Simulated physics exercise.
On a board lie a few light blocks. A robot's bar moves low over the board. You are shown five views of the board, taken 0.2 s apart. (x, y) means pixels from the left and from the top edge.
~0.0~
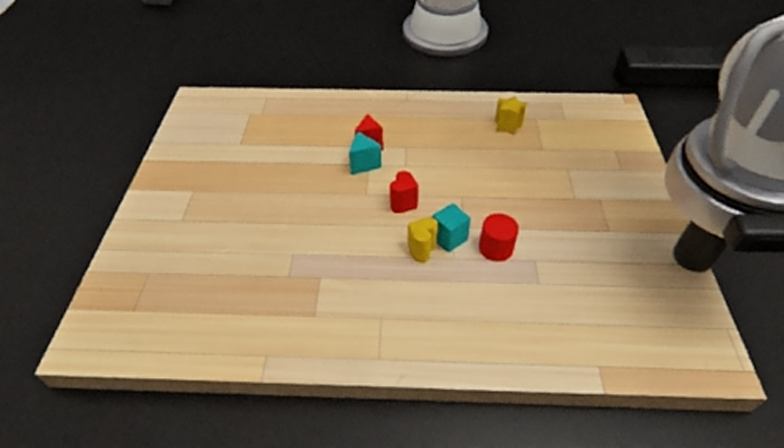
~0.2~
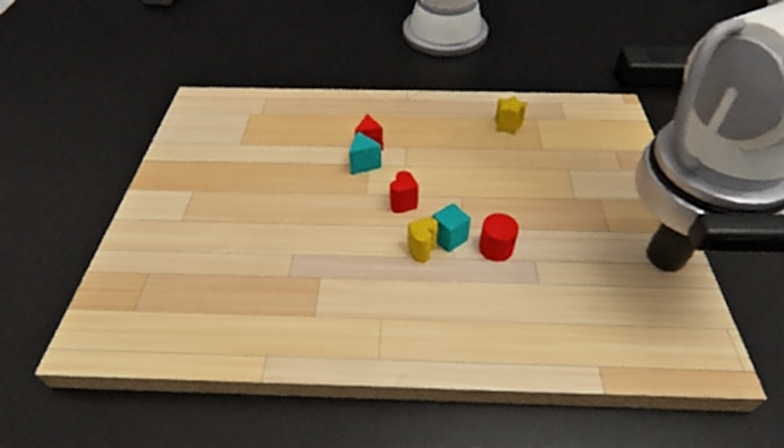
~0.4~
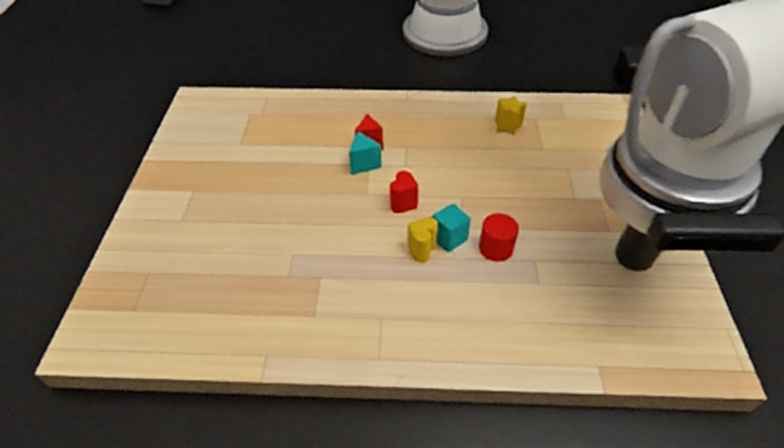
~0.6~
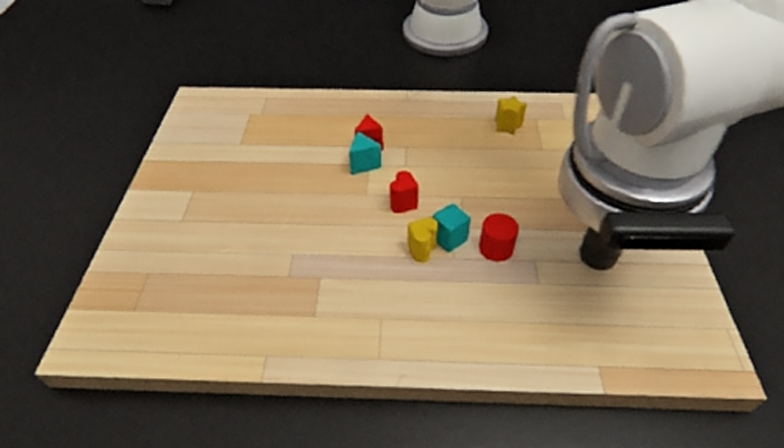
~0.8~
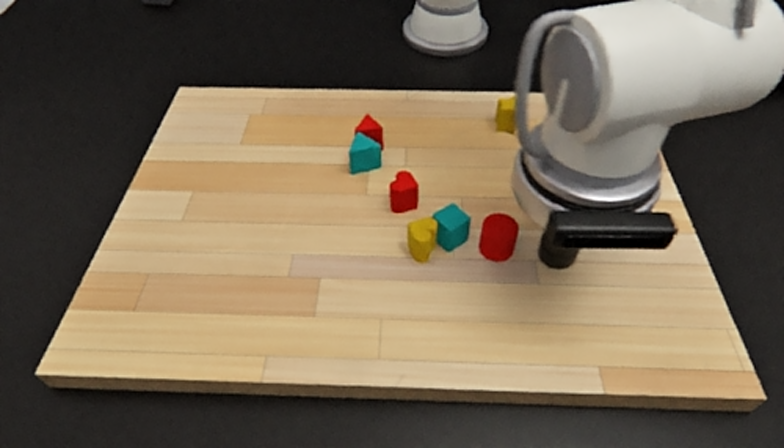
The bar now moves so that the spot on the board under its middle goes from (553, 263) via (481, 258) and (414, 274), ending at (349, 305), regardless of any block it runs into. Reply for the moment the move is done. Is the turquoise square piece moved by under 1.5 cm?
That would be a no.
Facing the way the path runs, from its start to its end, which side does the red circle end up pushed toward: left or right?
Slides right.
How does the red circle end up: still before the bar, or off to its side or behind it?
The bar will have lost it.
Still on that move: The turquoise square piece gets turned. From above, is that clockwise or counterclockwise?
Its spin: Anticlockwise.
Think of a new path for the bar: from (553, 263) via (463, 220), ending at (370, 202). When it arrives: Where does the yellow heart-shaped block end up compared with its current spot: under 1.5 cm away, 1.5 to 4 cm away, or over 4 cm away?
Once the path ends, it will sit 1.5 to 4 cm from where it is now.
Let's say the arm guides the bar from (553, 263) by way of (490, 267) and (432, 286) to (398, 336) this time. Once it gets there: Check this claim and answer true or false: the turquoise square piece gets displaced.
The statement is true.
What follows on the original path. One third of the way, bar at (482, 250); turquoise square piece at (433, 205), turned 50° anticlockwise; red circle at (464, 211).
Two thirds of the way, bar at (414, 267); yellow heart-shaped block at (409, 228), turned 45° clockwise; turquoise square piece at (430, 203), turned 50° anticlockwise; red circle at (461, 209).
At the end, bar at (348, 297); yellow heart-shaped block at (409, 228), turned 45° clockwise; turquoise square piece at (430, 203), turned 50° anticlockwise; red circle at (461, 209).
